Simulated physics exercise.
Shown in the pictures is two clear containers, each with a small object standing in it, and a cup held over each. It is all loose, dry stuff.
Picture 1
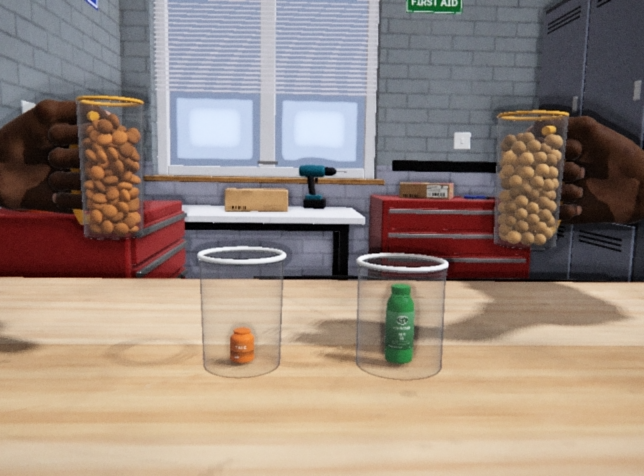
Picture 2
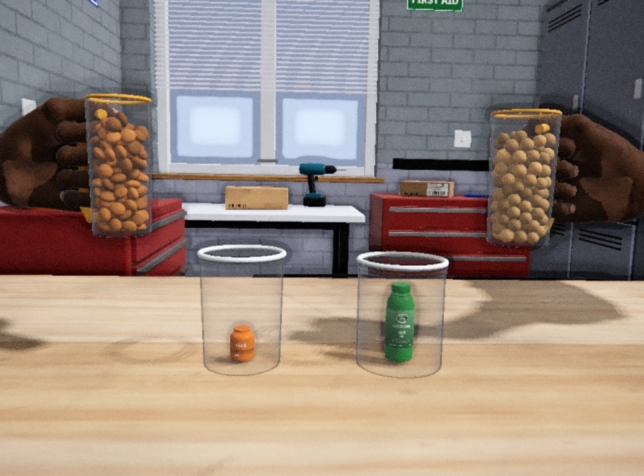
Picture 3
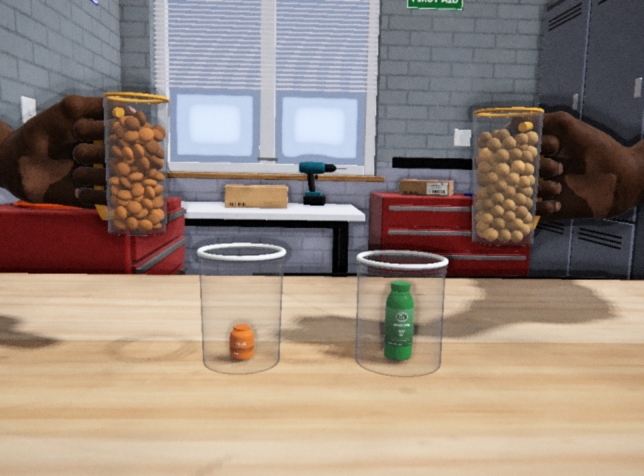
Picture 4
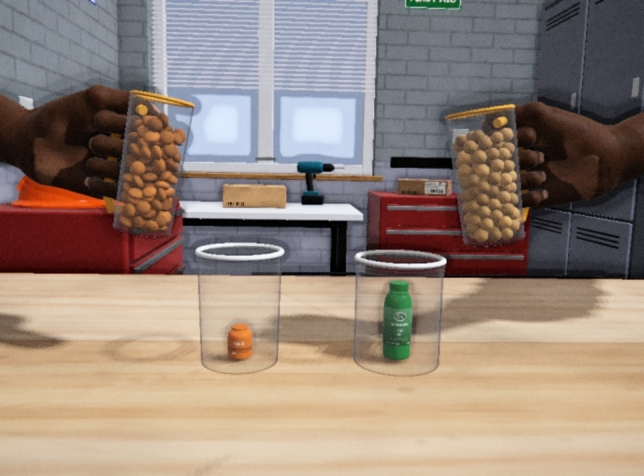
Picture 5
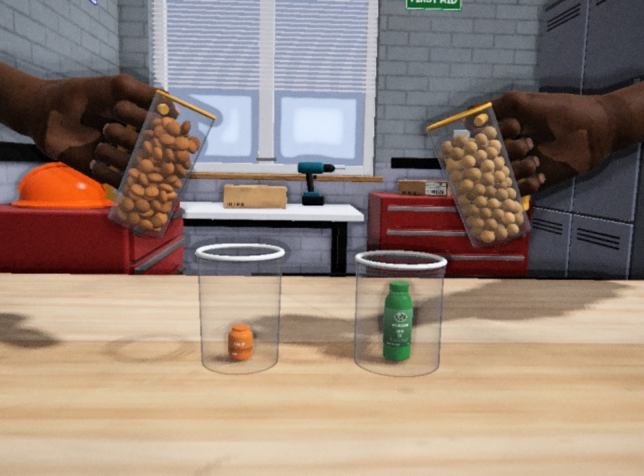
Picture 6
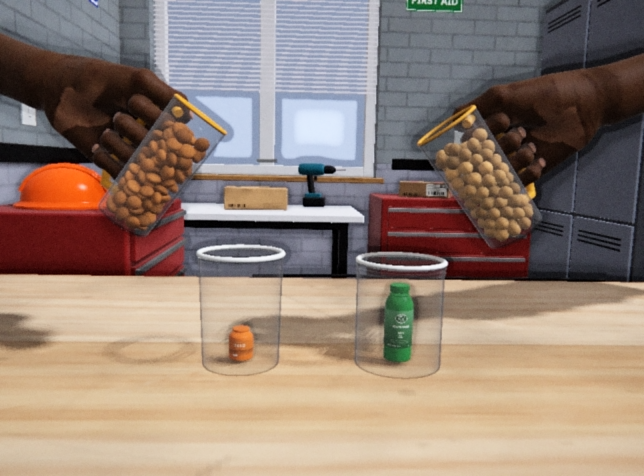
At the start, two dark hands hold upright cups of small brown and pale tan pieces above a table, where an orange bottle and a taller green one stand in separate clear containers. The hands move the cups inward, then steadily tilt them toward each other, with the pieces still inside.
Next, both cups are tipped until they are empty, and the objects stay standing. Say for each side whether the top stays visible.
Once emptied, the left one is out of sight and the right one peeks out.
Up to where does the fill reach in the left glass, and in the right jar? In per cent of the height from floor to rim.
I'd put the left at close to 55 and the right at close to 55.
Then, 0.46 s on from there, left glass empty, all of its cupful still in the cup; right jar empty, nearly all of its cupful still in the cup.
Then, 0.86 s on from there, left glass nearly empty, nearly all of its cupful still in the cup; right jar nearly empty, near two thirds of its cupful still in the cup.
Then, 1.21 s on from there, left glass half full, none of its cupful still in the cup; right jar half full, none of its cupful still in the cup, two pieces on the counter.
In the end, left glass half full (surface near (241, 302)), nothing beside it; right jar half full (surface near (399, 303)), two pieces on the counter; the left thing is covered; the right thing is still showing.
